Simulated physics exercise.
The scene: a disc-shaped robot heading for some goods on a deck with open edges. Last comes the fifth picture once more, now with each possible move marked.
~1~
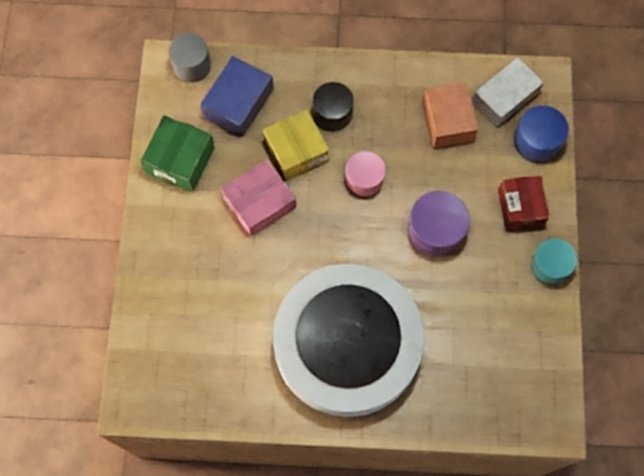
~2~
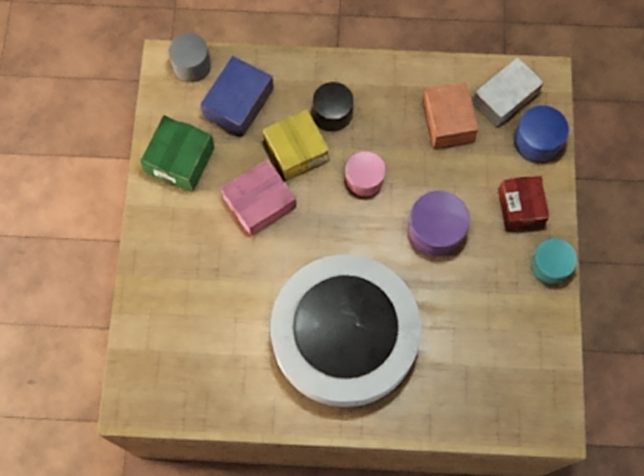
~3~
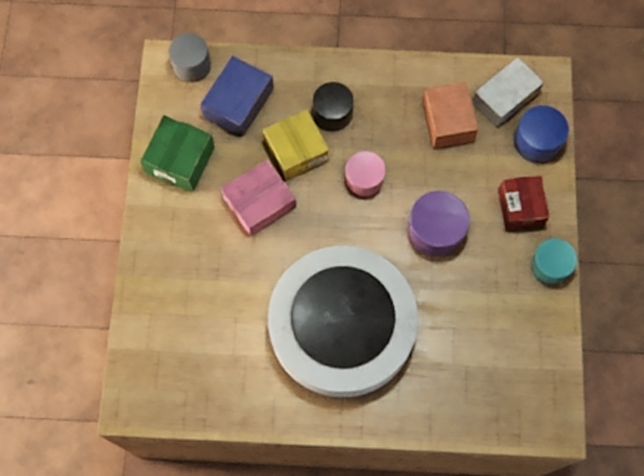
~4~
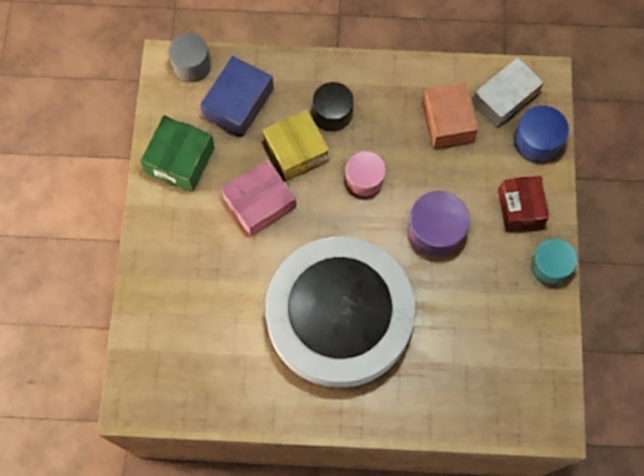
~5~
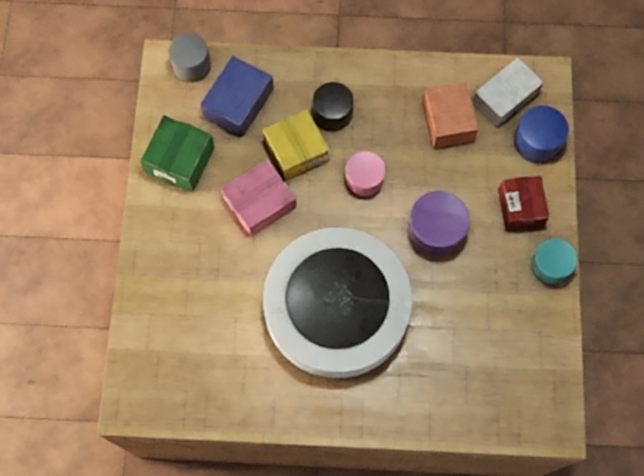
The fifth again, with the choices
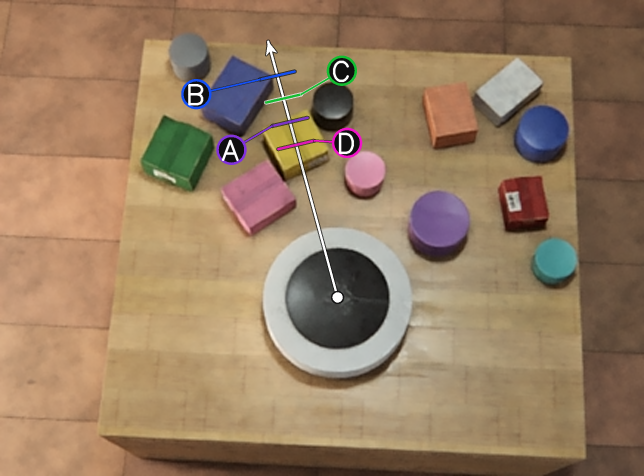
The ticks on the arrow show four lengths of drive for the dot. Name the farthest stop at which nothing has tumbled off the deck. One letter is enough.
Up to mark A.
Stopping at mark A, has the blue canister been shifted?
By then, no.
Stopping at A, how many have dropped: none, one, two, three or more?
In all, none.
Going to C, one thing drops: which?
The yellow parcel.
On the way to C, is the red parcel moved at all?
No.
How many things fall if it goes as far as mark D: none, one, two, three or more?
By then, none.
On the marked copy, A at (290, 122); B at (277, 76); C at (283, 98); D at (296, 145); the arrow from (338, 297) to (268, 42); the white dot at (338, 297).
With A. Early on, robot (320, 237); pink box (245, 181); pink pail (367, 167).
Further on, robot (302, 173); green box (159, 145); yellow parcel (287, 90).
At the end, robot (291, 130); yellow parcel (278, 49); green box (144, 142); nothing has fallen.
As for the rest, B drops the blue crate and yellow parcel; C drops the yellow parcel; D is safe but short.
